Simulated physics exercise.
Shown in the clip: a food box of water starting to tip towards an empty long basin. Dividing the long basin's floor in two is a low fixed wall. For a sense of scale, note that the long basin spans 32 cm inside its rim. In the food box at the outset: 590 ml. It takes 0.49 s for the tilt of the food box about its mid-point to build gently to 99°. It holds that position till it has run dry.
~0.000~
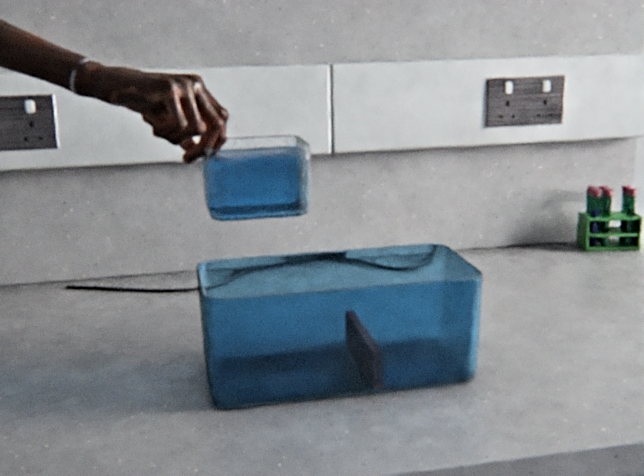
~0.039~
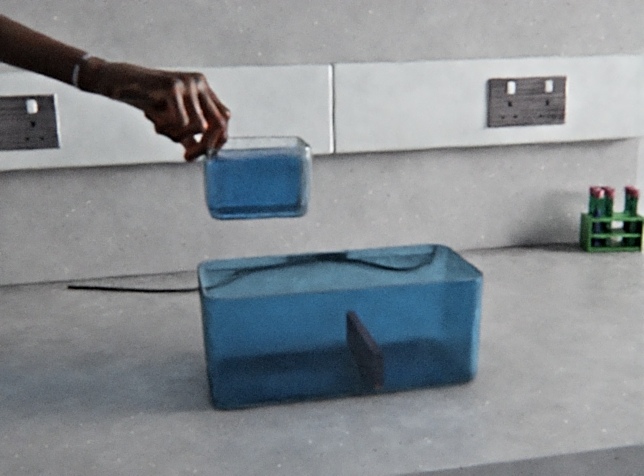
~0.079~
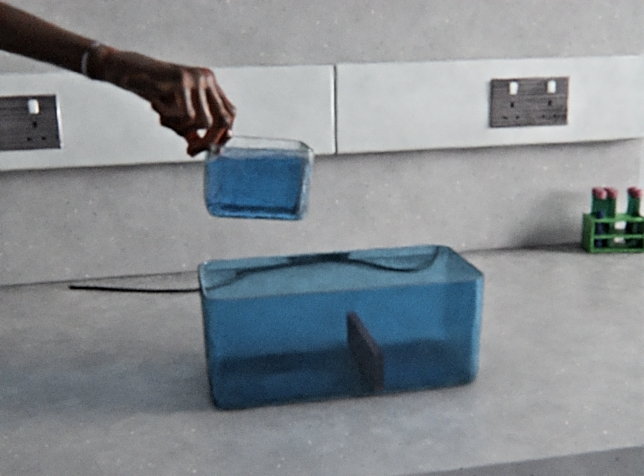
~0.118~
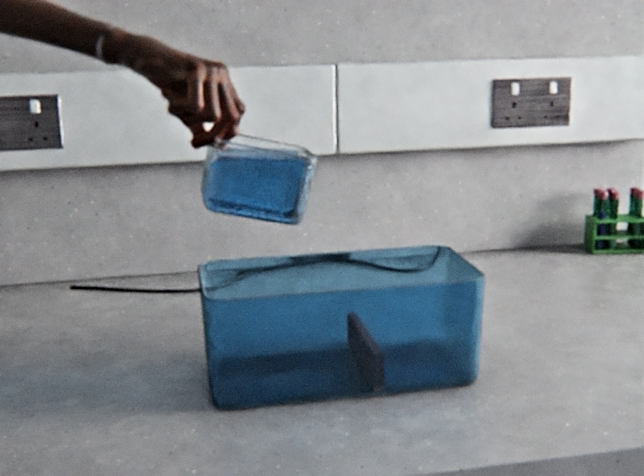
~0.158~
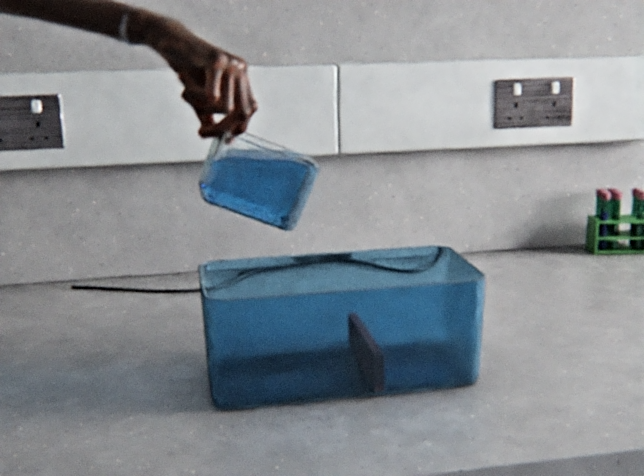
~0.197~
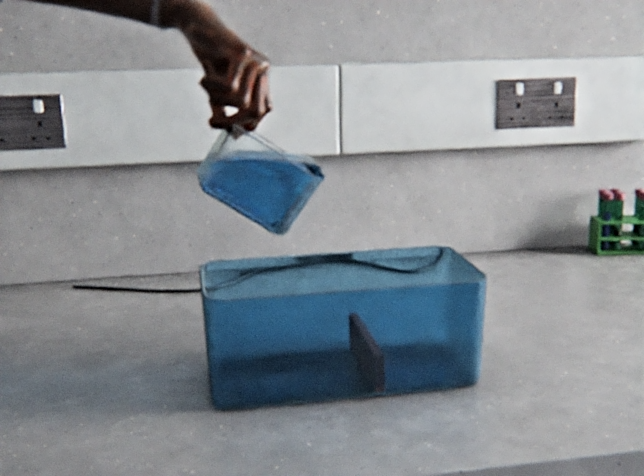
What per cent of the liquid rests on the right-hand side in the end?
48 percent.
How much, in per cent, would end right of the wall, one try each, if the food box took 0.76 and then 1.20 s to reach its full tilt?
About 60 %, then about 65 %.
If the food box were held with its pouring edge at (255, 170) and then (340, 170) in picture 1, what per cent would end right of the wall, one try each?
In order, 10 and 85 per cent.
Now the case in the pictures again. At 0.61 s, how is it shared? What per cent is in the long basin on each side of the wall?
Near 34 on the left, 50 on the right.
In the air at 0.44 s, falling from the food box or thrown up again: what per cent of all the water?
About 36 per cent.
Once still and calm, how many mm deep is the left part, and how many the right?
Left roughly 12 mm; right roughly 16 mm.
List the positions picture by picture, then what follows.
In the first picture, tilt 0°; pouring edge (303, 142); surface from (206, 156) to (301, 151); the long basin's rim runs from (201, 281) to (463, 260); the wall's top is at (363, 331).
In the second picture, tilt 2°; pouring edge (305, 144); surface from (207, 156) to (302, 151).
In the third picture, tilt 6°; pouring edge (308, 148); surface from (209, 155) to (305, 153).
In the fourth picture, tilt 14°; pouring edge (311, 155); surface from (210, 154) to (308, 155).
In the fifth picture, tilt 23°; pouring edge (314, 165); surface from (210, 158) to (313, 157).
In the sixth picture, tilt 35°; pouring edge (315, 176); surface from (208, 161) to (312, 165); 4 per cent is over the edge.
By 0.44 s the tilt is 96° and 33 per cent is still to pour, 12 is left of the wall and 18 right of it.
By 0.61 s the tilt is 99° and 9 per cent is still to pour, 34 is left of the wall and 50 right of it.
By 0.79 s the tilt is 99° and 3 per cent is still to pour, 47 is left of the wall and 47 right of it.
By 0.99 s the tilt is 99° and 0 per cent is still to pour, 50 is left of the wall and 47 right of it.
At rest 52 per cent lies left of the wall, 48 right of it and 1 outside.
